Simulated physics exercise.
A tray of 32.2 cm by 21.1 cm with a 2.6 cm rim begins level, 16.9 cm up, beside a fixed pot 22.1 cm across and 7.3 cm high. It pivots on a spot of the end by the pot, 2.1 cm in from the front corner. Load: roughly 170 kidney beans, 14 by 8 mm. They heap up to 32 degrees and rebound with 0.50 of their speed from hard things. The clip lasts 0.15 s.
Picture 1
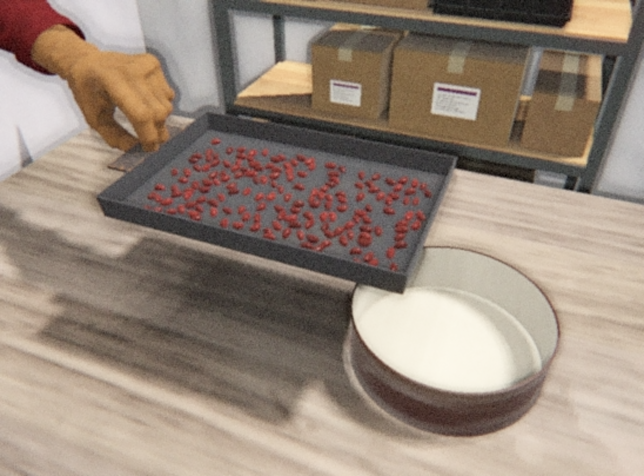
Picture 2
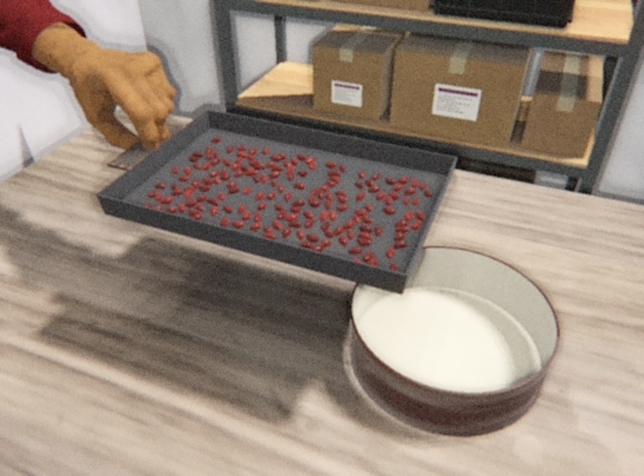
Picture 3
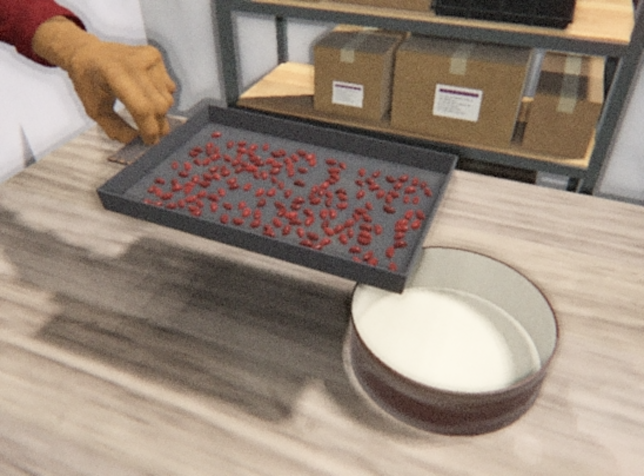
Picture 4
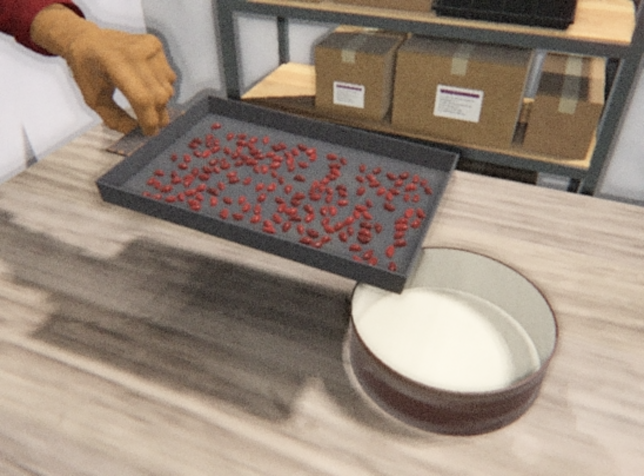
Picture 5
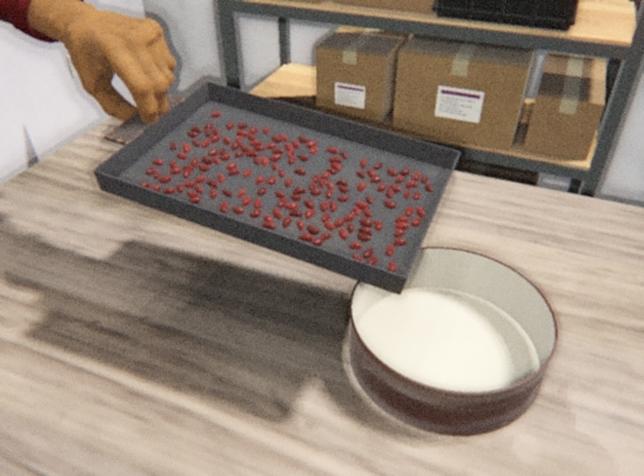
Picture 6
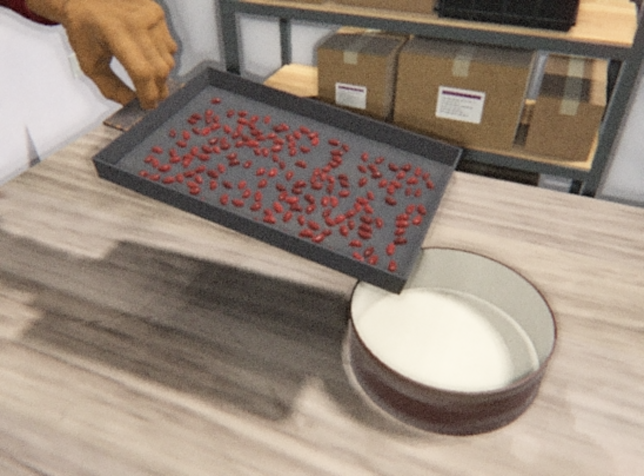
Shallow grey tray of scattered red beans tilting gradually as a hand raises its left end beside a round pot.
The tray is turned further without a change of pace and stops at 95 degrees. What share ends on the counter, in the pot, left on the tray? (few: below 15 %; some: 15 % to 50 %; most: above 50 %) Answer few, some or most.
Counter most, pot some, tray few.
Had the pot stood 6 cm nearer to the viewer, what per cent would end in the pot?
It would be near 90 per cent.
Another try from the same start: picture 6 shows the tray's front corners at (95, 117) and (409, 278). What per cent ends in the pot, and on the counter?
Pot 60, counter 35.
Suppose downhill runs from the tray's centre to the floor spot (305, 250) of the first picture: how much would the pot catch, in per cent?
About 0 per cent.
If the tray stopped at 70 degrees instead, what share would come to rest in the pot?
It would be near 20 per cent.
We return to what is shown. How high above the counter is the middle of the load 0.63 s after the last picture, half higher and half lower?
About 18 cm.
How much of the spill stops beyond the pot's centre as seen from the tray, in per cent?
About 80 per cent.
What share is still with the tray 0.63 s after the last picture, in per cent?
Roughly 75 per cent.
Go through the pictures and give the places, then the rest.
Tray tilt 0 degrees, front corners at (99, 196) and (405, 273); middle of the pieces at (287, 197); pot at (453, 309), in the first picture.
Tray tilt 0 degrees, front corners at (99, 194) and (405, 273); middle of the pieces at (287, 197), in the second picture.
Tray tilt 2 degrees, front corners at (99, 189) and (404, 273); middle of the pieces at (288, 194), in the third picture.
Tray tilt 4 degrees, front corners at (98, 181) and (404, 274), lowest corner right front; middle of the pieces at (288, 189), in the fourth picture.
Tray tilt 7 degrees, front corners at (96, 170) and (405, 275), lowest corner right front; middle of the pieces at (288, 183), in the fifth picture.
Tray tilt 10 degrees, front corners at (95, 157) and (405, 277), lowest corner right front; middle of the pieces at (289, 175); pot at (451, 310), in the sixth picture.
Then, 0.38 s after the last picture, tilt 51 degrees; the tray holds 100 %, the pot 0 %.
Then, 0.63 s after the last picture, tilt 79 degrees; the tray holds 75 %, the pot 0 %.
Then, 0.99 s after the last picture, tilt 95 degrees; the tray holds 15 %, the pot 20 %.
In the end, counter 60 %, pot 35 %, tray 5 %.
